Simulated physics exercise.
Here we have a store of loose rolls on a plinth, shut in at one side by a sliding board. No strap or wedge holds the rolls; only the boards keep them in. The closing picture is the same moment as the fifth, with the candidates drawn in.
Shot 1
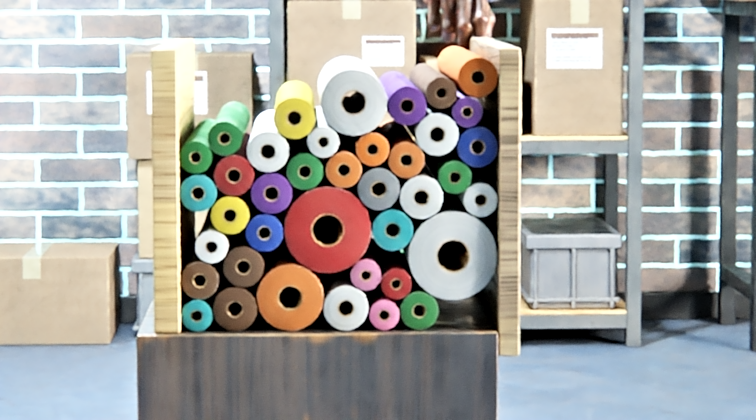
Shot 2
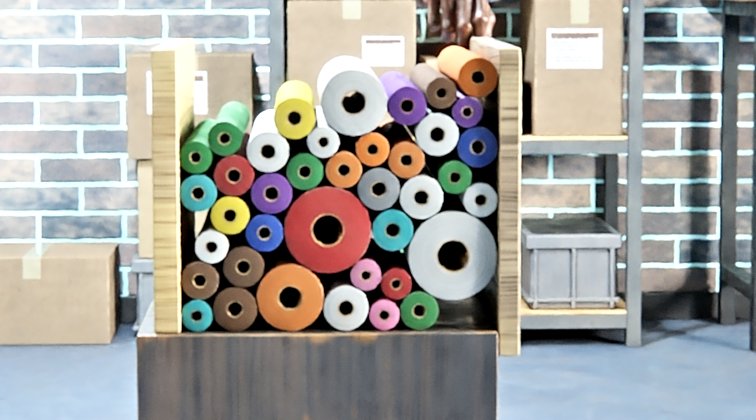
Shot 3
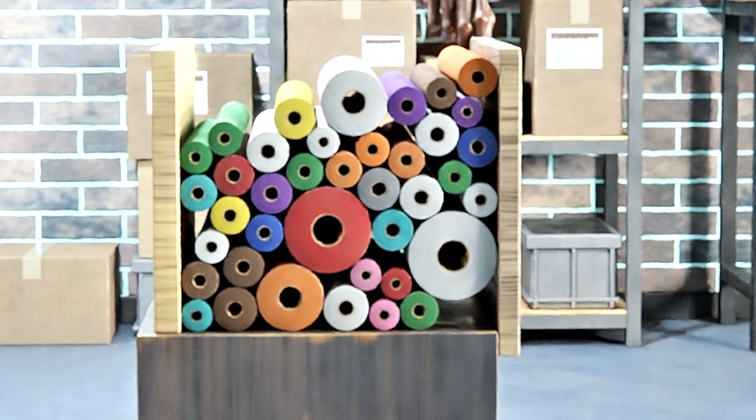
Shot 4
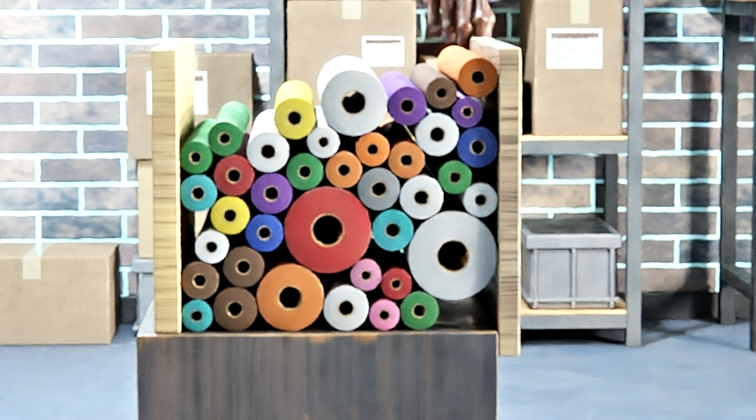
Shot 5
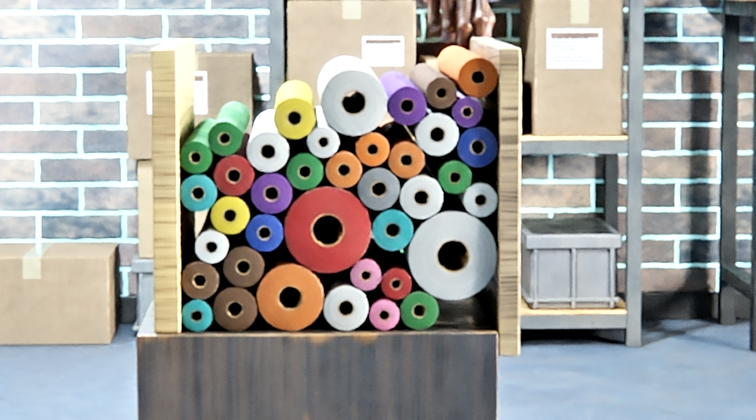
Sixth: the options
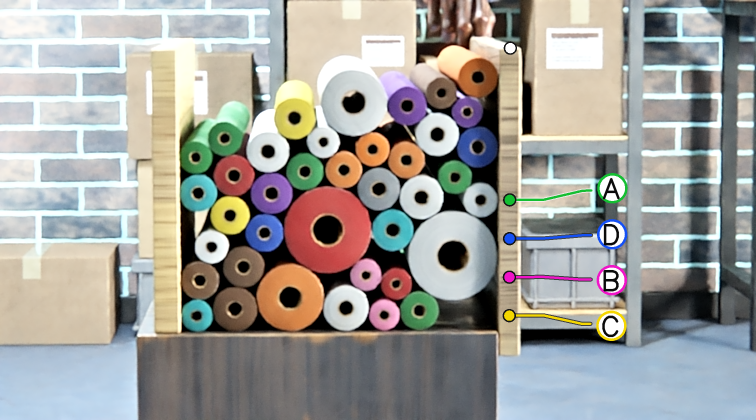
We see colourful rolls of different sizes stacked between two upright boards on a dark plinth, with boxes, shelving and a brick wall behind. A hand stays near the top right of the stack, and nothing visibly moves.
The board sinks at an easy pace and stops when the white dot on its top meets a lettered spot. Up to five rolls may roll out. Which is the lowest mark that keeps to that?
Down to A.
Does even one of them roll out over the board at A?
Yes.
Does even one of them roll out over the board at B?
At B: Yes.
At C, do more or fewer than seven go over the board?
More than seven.
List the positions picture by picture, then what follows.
In the first picture, a green roll (419, 310); a turquoise roll (392, 230).
In the second picture, a turquoise roll (392, 230); a blue roll (264, 232).
In the third picture, a blue roll (477, 147); a green roll (305, 171).
In the fourth picture, a white roll (353, 102); a green roll (225, 138).
In the fifth picture, side board (491, 182); a green roll (419, 310).
On the marked copy, A at (510, 200); B at (510, 278); C at (510, 316); D at (510, 239); the white dot at (511, 48).
Taking A. A third of the way, top of the board (498, 118).
Two thirds of the way, top of the board (498, 196).
When it is over, top of the board (498, 199), four out over the board.
As for the rest, B more than five out over the board; C more than five out over the board; D more than five out over the board.
